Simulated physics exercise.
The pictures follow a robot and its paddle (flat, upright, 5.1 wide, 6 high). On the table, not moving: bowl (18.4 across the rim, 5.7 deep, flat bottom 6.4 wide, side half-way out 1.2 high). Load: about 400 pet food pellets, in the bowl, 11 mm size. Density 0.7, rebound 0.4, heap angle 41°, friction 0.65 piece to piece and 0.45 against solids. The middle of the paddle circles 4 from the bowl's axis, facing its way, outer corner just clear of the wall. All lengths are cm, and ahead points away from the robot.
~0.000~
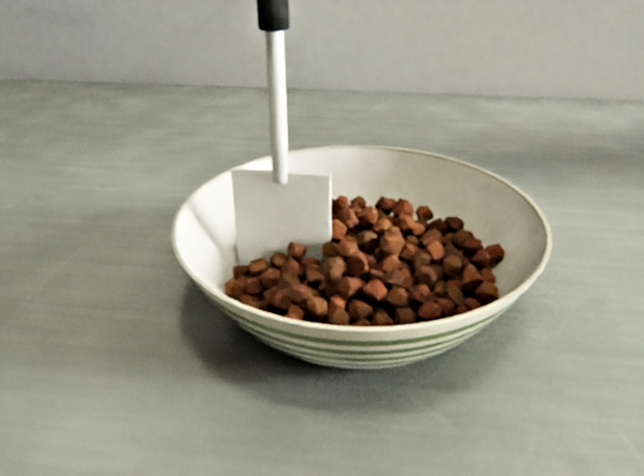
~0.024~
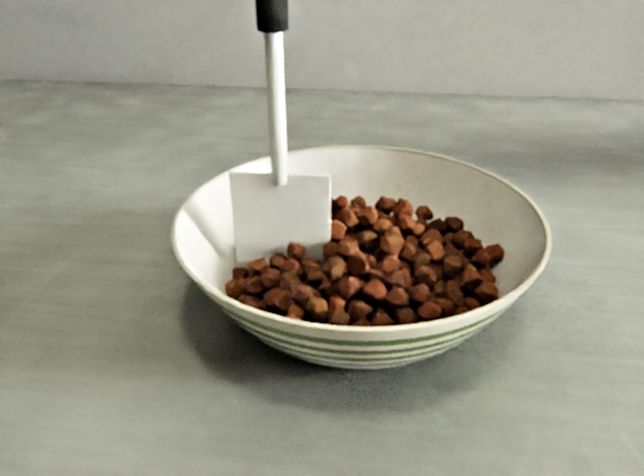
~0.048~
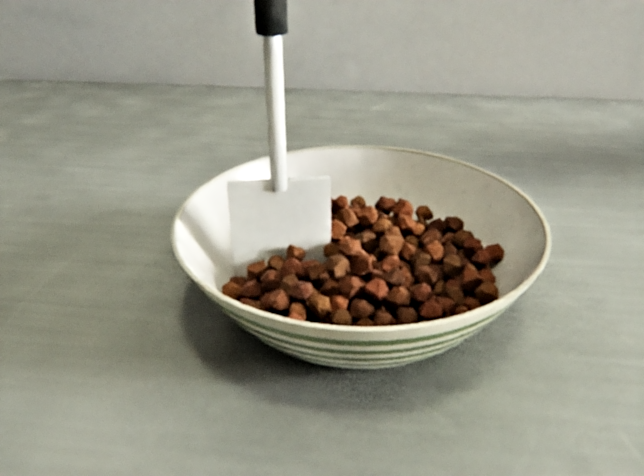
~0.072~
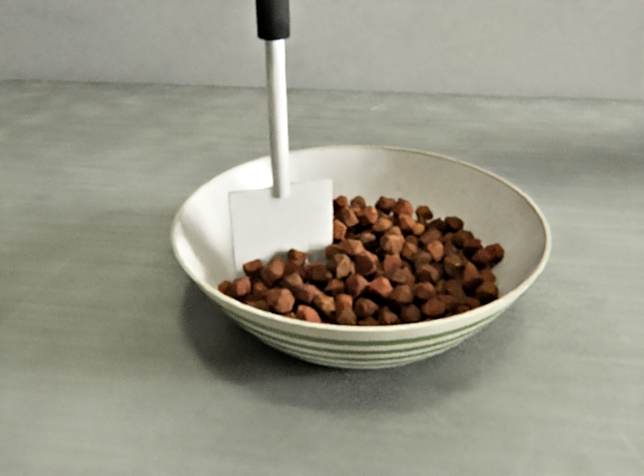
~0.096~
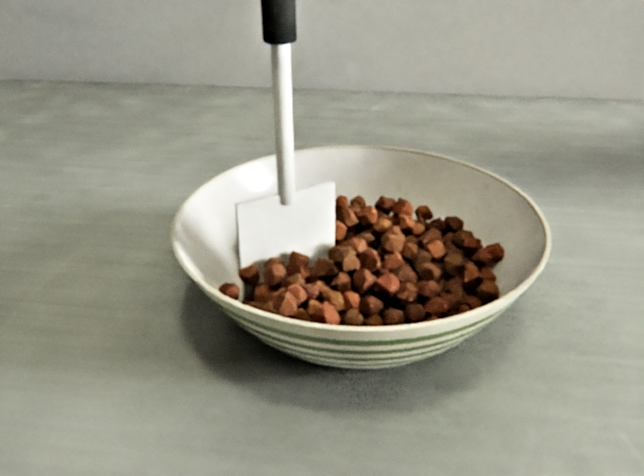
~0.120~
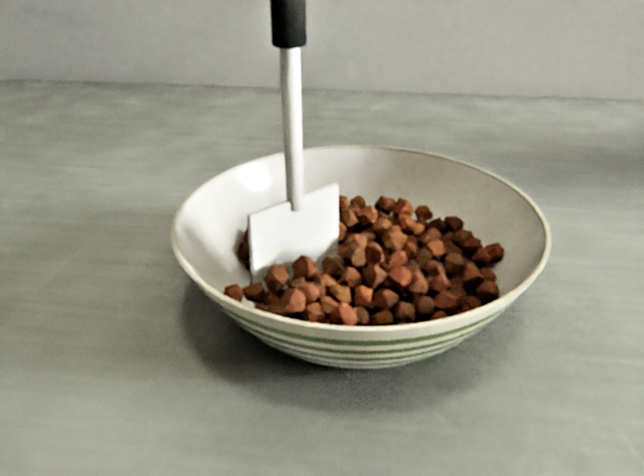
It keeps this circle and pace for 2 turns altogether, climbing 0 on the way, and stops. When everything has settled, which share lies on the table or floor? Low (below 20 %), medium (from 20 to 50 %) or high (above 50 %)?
Answer: Medium; from 20 to 50 % of the pet food pellets finish on the table or floor.
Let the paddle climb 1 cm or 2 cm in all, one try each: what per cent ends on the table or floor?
About 30 and 20 per cent.
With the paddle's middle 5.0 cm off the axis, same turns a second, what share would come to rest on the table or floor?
Then about 30 per cent.
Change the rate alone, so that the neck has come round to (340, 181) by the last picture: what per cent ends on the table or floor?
Some 55 per cent.
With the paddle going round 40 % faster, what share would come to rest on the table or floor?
In that case some 50 per cent.
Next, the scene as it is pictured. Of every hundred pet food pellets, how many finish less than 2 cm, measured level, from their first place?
Roughly 5 per cent.
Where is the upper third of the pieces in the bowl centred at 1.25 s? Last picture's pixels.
Around (401, 177).
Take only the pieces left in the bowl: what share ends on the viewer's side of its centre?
About 70 per cent.
After 0.69 s, 312° round, highest piece 8 above the table; 342 in the bowl, 47 on the table or floor, 10 in flight or on the tool.
After 1.25 s, 218° round, highest piece 7 above the table; 269 in the bowl, 117 on the table or floor, 13 in flight or on the tool.
After 1.74 s, 0° round, highest piece 7 above the table; 232 in the bowl, 166 on the table or floor, 1 in flight or on the tool.
After 2.44 s, 0° round, highest piece 7 above the table; 232 in the bowl, 167 on the table or floor.
In the end, 232 in the bowl, 167 on the table or floor. That is 42 % on the table or floor.
